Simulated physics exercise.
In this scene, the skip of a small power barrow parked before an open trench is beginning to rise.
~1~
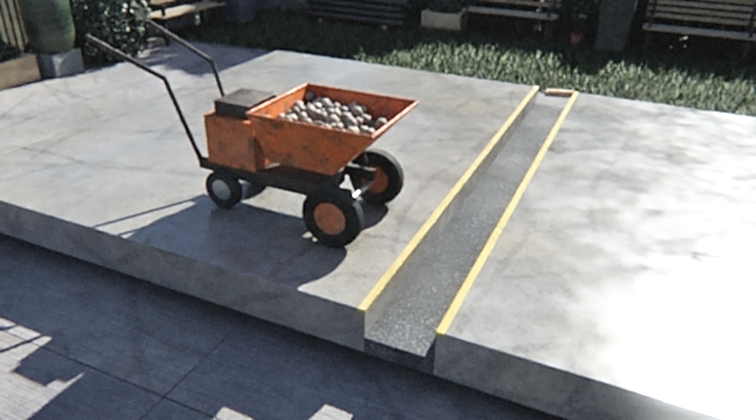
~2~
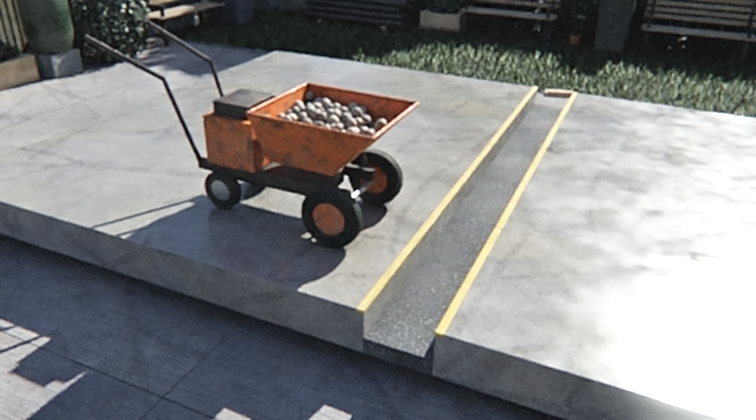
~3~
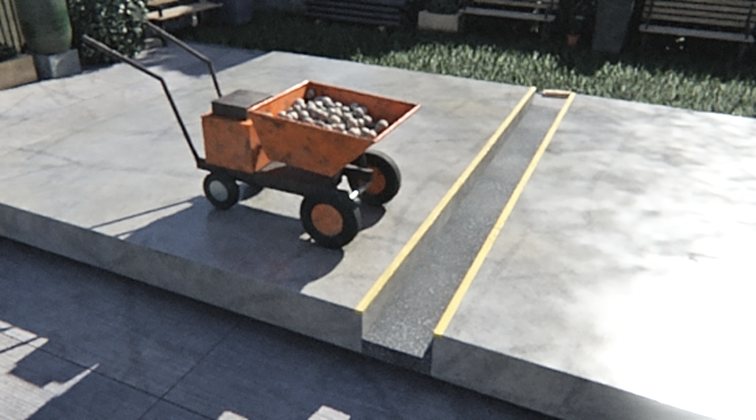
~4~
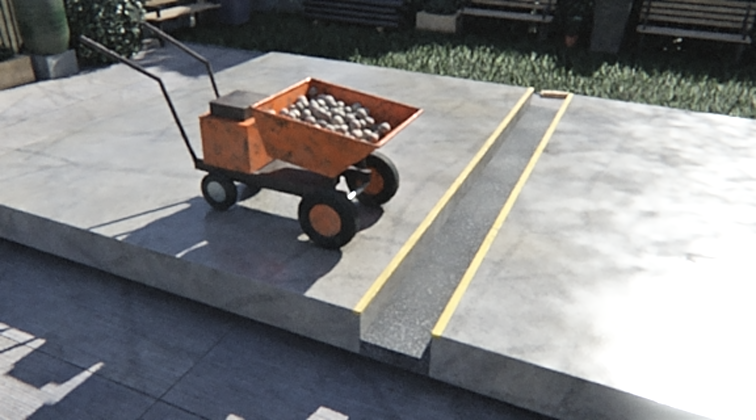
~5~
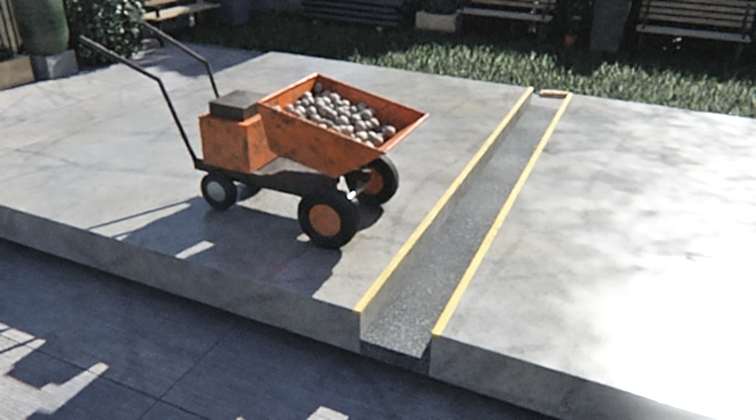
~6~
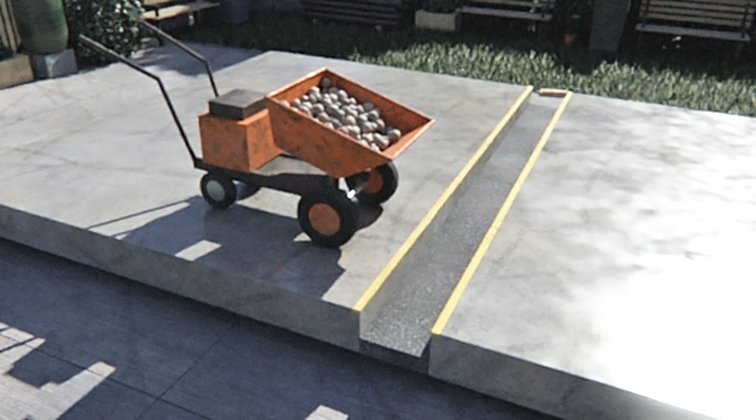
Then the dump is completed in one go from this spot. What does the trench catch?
The trench is likely to gain the main share of it.
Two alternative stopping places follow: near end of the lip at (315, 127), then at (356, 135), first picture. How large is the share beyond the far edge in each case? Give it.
First position: Some 0 percent; second position: Some 0 percent.
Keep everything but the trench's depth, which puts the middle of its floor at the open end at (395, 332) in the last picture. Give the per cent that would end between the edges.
50 %.
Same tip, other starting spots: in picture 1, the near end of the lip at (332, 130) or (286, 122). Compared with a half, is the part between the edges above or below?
One after the other: The greater share and the lesser share.
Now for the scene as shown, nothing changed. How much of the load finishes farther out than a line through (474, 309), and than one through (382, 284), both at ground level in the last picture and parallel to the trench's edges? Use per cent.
Respectively 10 and 90 percent.
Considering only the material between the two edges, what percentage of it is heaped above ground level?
Something like 10 in a hundred.
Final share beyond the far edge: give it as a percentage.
Result: Some 10 % of the load.
Shortly afterwards, skip tipped steeply; the whole lot in the skip.
Next, skip tipped right over; near two thirds in the skip; near a third in or heaped over the trench; only a few beyond it.
Some moments later, skip tipped right over; a little in the skip; the bulk in or heaped over the trench; a little beyond it.
In the end, skip tipped right over; a little in the skip; the bulk in or heaped over the trench; a little beyond it.
